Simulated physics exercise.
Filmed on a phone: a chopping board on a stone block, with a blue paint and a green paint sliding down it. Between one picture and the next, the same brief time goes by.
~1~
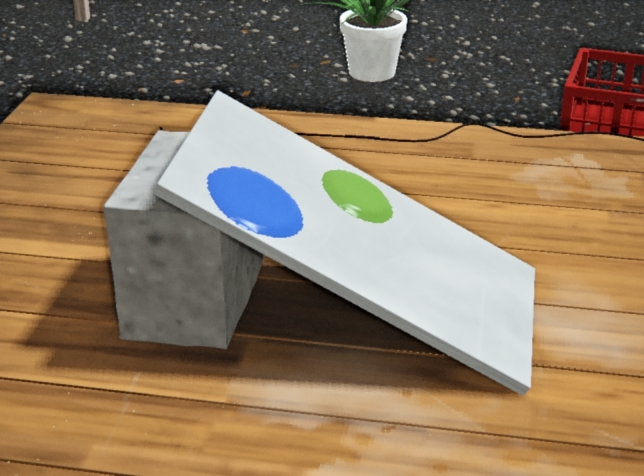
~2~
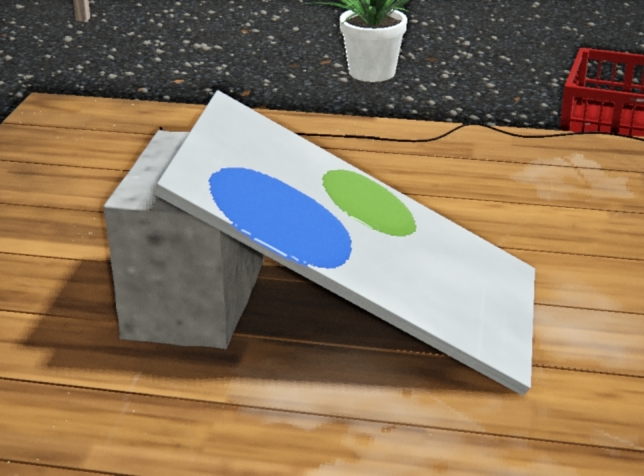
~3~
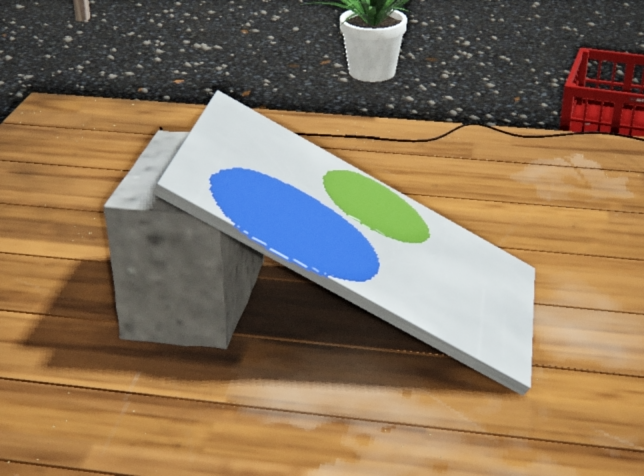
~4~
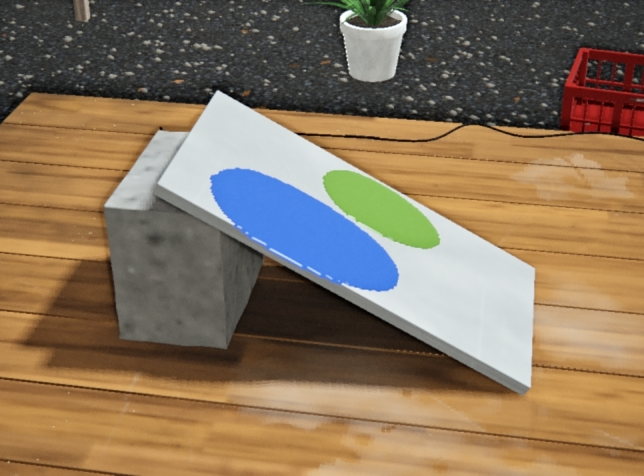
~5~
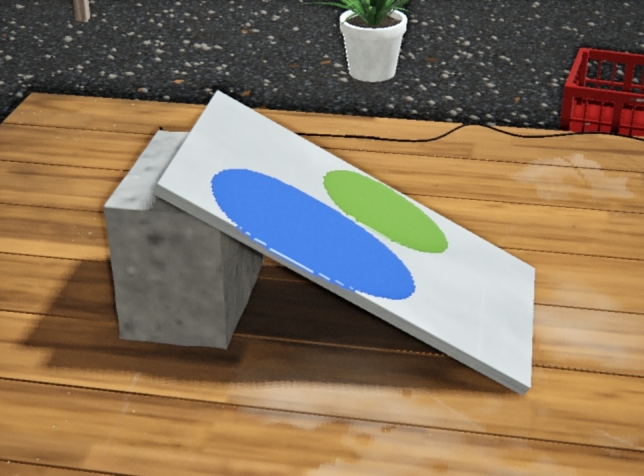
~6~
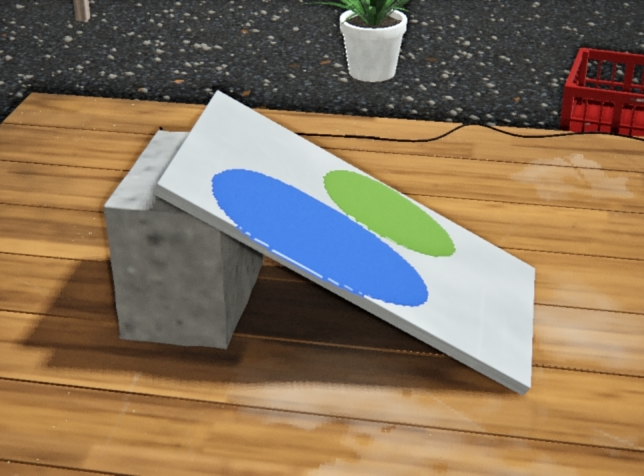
Blue and green paint spreading down a tilted white board propped on a stone block, quickly at first, then more slowly.
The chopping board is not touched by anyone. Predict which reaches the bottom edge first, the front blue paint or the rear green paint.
Front.
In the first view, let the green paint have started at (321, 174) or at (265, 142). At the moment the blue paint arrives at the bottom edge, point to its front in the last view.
With the first start it ends up close to (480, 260), and with the second at (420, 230).
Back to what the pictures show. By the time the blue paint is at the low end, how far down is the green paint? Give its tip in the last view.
(507, 277).
Shortly, the blue paint is three quarters of the way down; the green paint is three quarters of the way down.
Then, the blue paint is close to the edge; the green paint is close to the edge.
At the finish, the blue paint is at the low edge; the green paint is close to the edge.
